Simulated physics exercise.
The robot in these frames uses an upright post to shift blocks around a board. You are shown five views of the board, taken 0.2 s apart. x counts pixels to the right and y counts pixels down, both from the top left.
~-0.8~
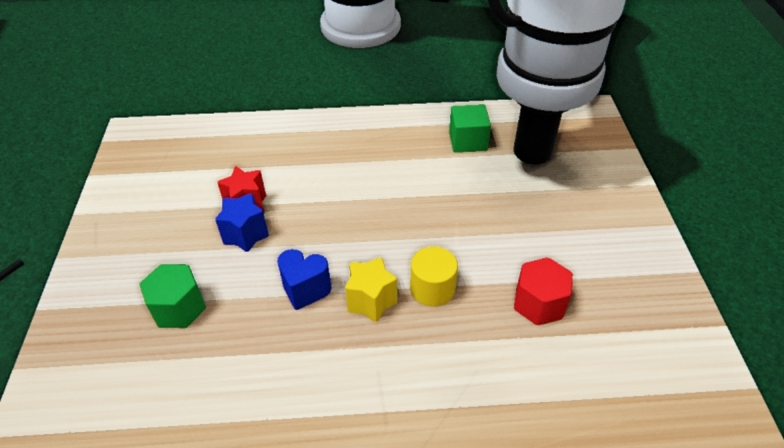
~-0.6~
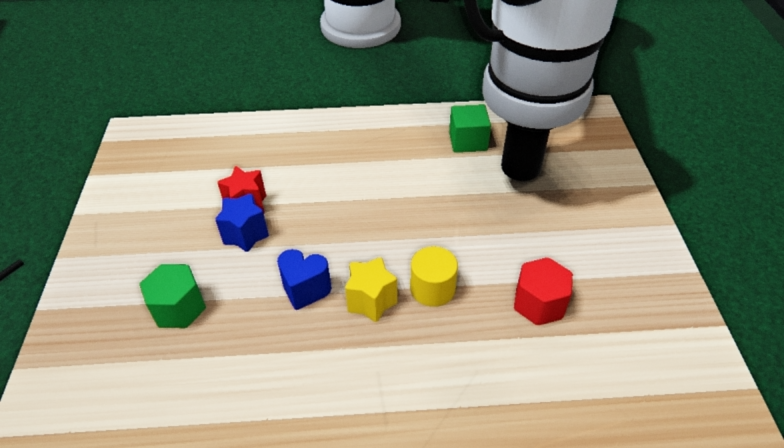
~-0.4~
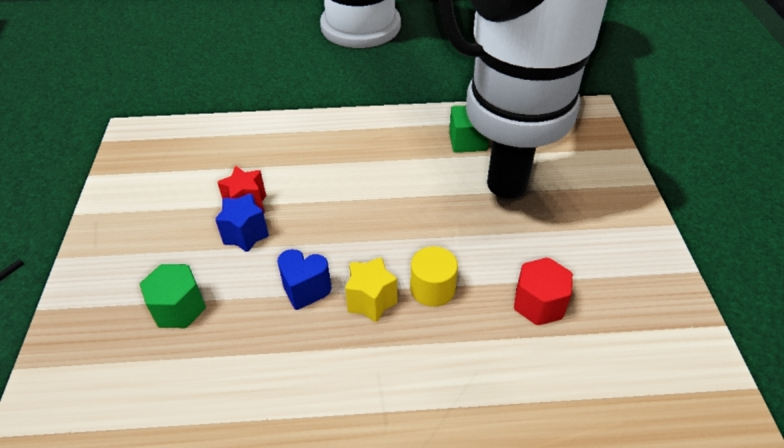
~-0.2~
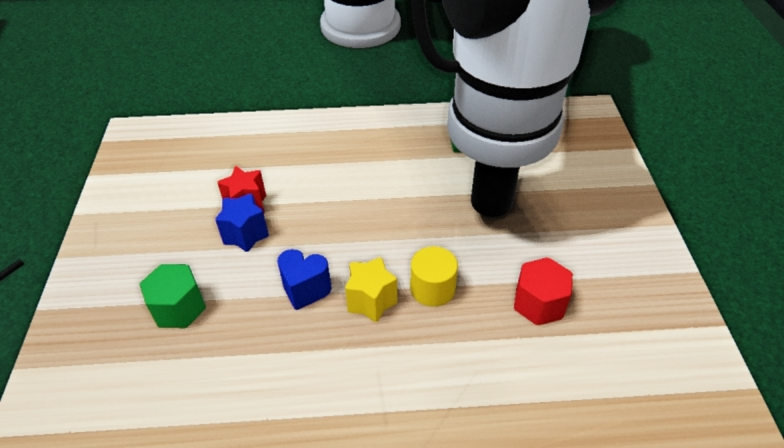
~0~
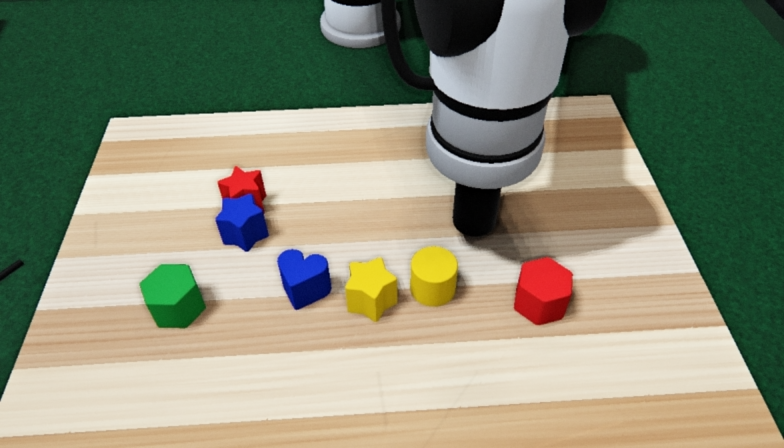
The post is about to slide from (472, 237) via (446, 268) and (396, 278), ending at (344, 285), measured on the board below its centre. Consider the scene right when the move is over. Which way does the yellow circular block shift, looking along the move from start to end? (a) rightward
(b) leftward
I choose b.
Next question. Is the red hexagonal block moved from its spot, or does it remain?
That block stays.
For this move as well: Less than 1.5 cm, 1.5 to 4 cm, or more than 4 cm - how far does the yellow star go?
Result: 1.5-4 cm.
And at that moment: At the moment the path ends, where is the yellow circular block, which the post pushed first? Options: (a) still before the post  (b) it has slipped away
(b)
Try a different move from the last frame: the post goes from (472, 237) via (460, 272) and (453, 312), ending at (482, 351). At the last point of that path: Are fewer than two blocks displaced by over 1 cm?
Yes - that is the case.
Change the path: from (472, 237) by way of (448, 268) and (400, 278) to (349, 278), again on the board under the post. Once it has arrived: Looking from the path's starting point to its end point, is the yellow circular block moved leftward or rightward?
Its sideways move is to the left.
The first path, step by step. One third of the way, post at (447, 254); yellow circular block at (423, 274).
Two thirds of the way, post at (396, 264); yellow star at (359, 283), turned 45° clockwise; yellow circular block at (403, 291).
At the end, post at (342, 271); blue heart at (290, 266); yellow star at (339, 295); yellow circular block at (403, 291); red hexagonal block unmoved.
